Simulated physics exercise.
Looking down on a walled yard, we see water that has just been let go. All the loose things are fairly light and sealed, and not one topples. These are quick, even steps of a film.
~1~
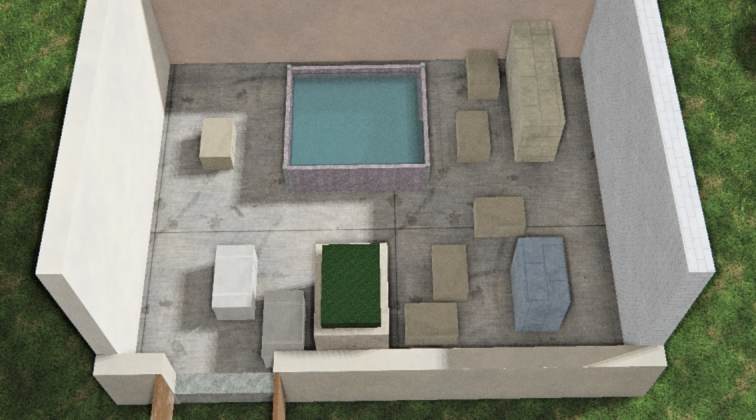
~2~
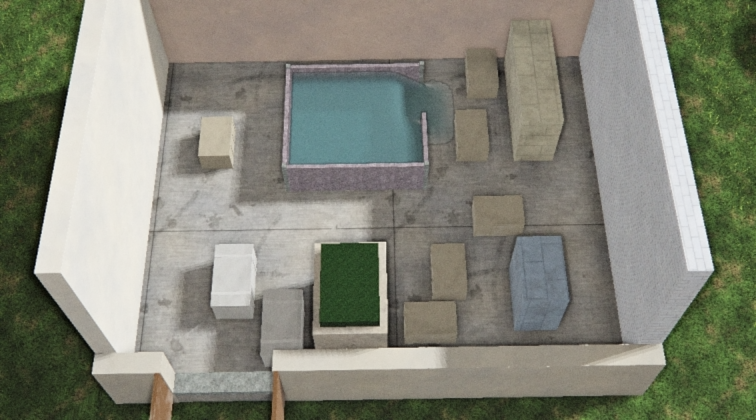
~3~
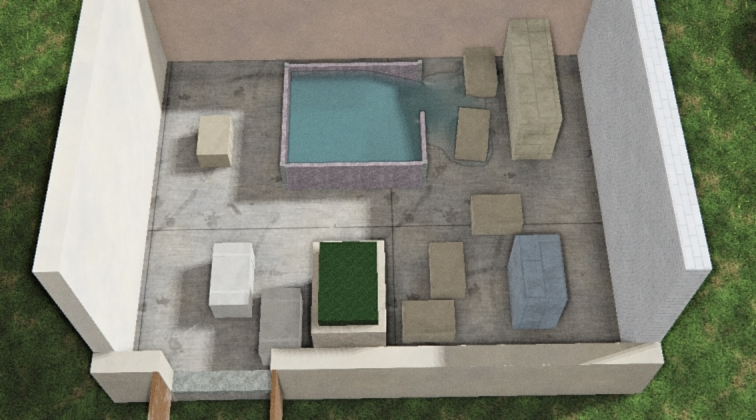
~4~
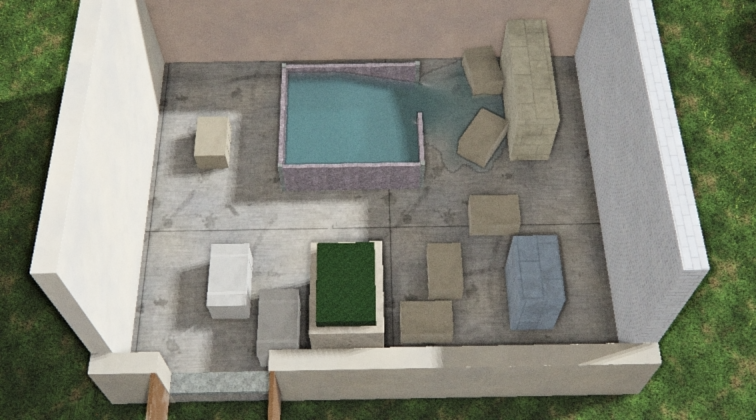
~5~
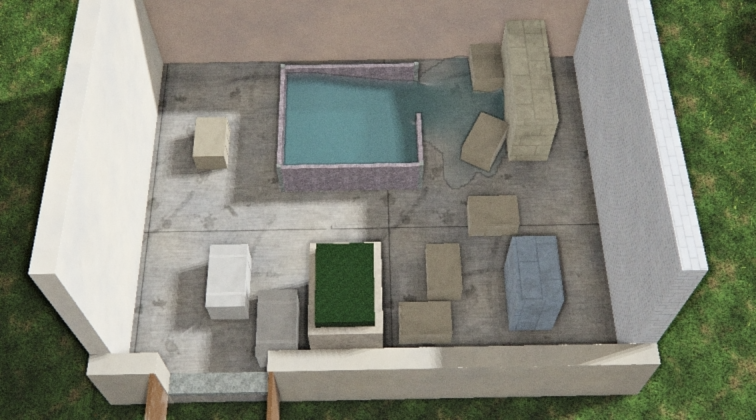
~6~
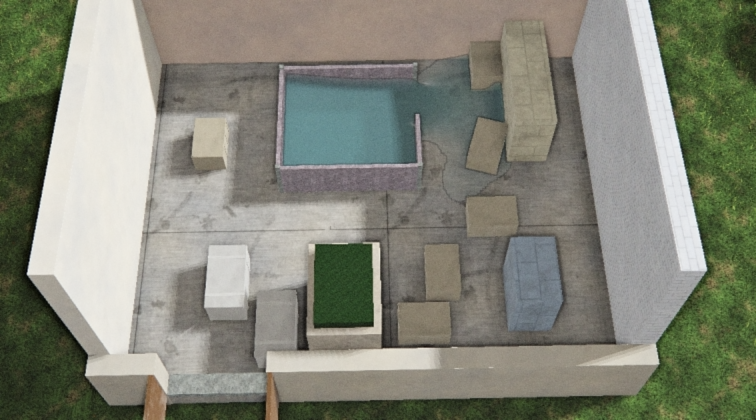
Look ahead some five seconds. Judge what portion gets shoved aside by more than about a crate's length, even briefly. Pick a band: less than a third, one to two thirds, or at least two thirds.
The fraction is one to two thirds of them.
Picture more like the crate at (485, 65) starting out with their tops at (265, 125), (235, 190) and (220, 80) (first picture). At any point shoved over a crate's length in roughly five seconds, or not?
Taking them one at a time: Falls short; falls short; goes the distance.
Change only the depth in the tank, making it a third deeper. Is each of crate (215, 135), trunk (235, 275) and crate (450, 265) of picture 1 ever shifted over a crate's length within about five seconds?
Per item, in order: Missed the mark; missed the mark; cleared the mark.
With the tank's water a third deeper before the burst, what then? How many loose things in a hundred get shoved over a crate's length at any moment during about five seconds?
I'd put it near 40 out of a hundred.
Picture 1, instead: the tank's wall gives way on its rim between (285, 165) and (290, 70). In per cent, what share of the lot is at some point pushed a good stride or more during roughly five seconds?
Roughly 10 in a hundred.
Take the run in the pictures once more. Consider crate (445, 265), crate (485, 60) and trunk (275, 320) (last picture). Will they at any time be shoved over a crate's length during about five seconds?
One, displaced that much; two, under that distance; three, under that distance.
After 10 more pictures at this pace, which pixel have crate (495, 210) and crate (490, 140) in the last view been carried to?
Close to (489, 249), and close to (442, 219).
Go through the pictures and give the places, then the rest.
In the first picture, a crate at (473, 130), on the bottom; a crate at (484, 67), on the bottom; 0 of 8 have shifted.
In the second picture, a crate at (472, 128), on the bottom; a crate at (482, 66), on the bottom; 0 of 8 have shifted.
In the third picture, a crate at (473, 128) rests on the ground, close to its start; a crate at (481, 65), on the bottom; 0 of 8 have shifted.
In the fourth picture, a crate at (484, 131), on the bottom, close to its start; a crate at (483, 65), on the bottom, close to its start; 2 of 8 have shifted.
In the fifth picture, a crate at (486, 135) rests on the ground, close to its start; a crate at (487, 61) rests on the ground, close to its start; 2 of 8 have shifted.
In the sixth picture, a crate at (488, 139), on the bottom, a stride from its start; a crate at (487, 58) floats, close to its start; 2 of 8 have shifted.
A moment on, 1 of 8 are well off their spots; 1 afloat.
Next, 2 of 8 are well off their spots; 3 afloat.
Later, 3 of 8 are well off their spots; 5 afloat.
In the end, 2 of 8 are well off their spots, and 3 have been at some point; 4 afloat.
